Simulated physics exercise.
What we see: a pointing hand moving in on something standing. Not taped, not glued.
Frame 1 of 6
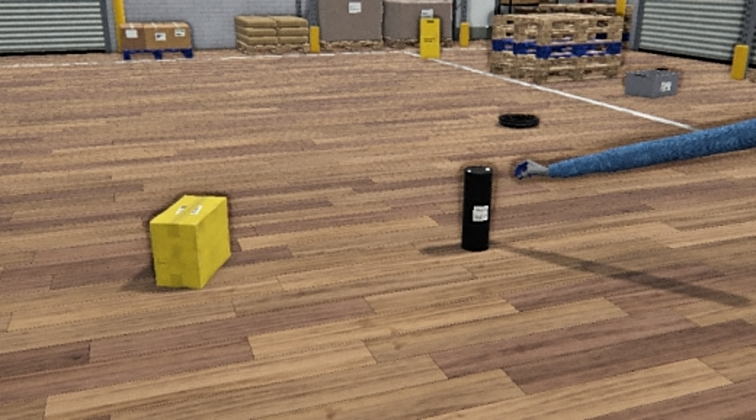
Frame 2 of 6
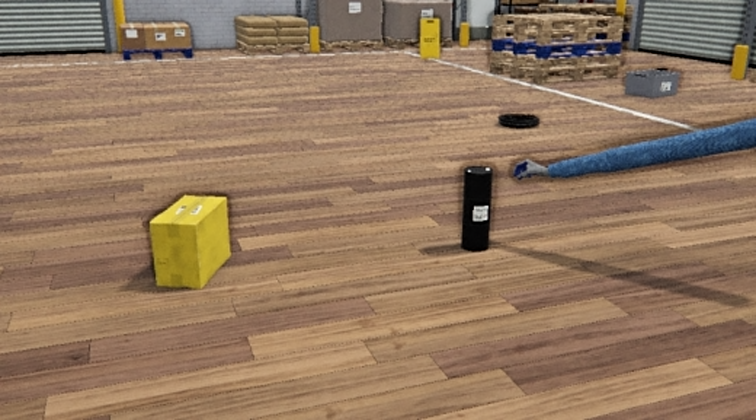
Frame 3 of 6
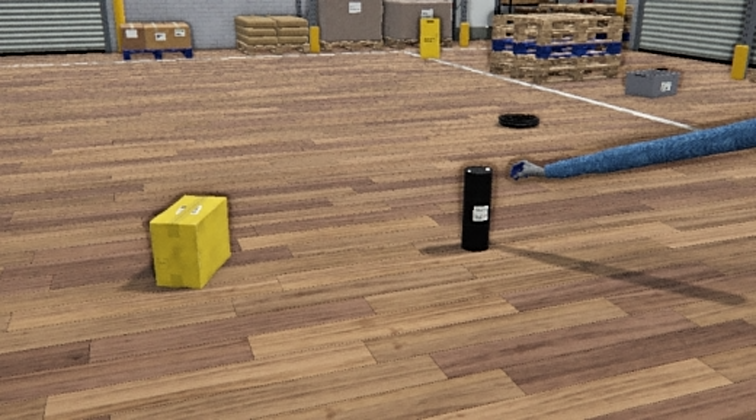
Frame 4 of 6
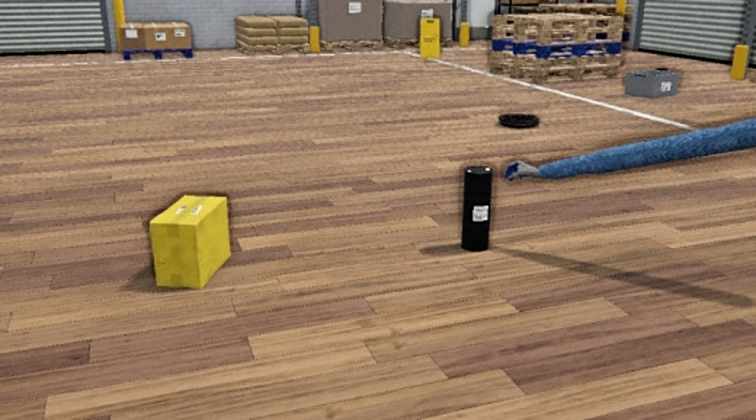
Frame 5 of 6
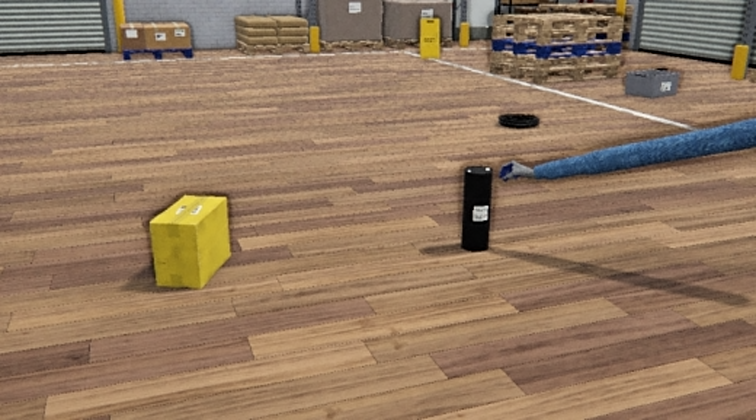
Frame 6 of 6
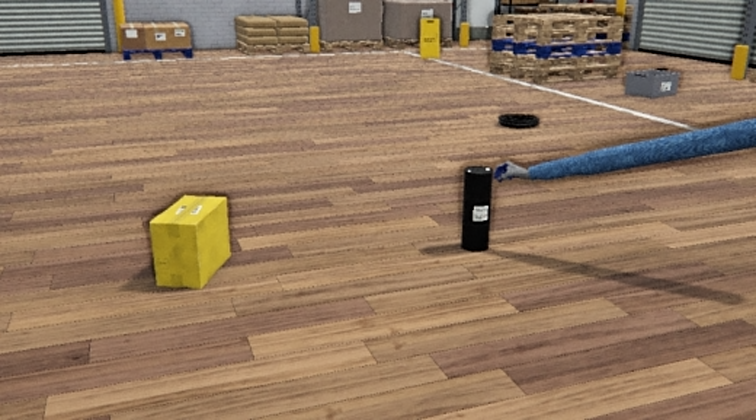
The video shows a black canister standing on a wooden floor near a yellow box in a warehouse, while a blue-sleeved arm at right moves its hand slightly leftward, closing the small gap to the canister's upper side.
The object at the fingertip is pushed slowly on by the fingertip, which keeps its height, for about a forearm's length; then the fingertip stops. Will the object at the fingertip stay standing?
No.
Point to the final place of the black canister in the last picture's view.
At about (421, 241).
Then, 0.50 s past the last view, black canister rocked 28° from its first pose near (458, 209).
Then, 0.80 s past the last view, black canister on its side near (426, 237).
Finally, down or leaning hard on the floor, black canister. Final places as the last picture's camera would see them, black canister near (421, 241).
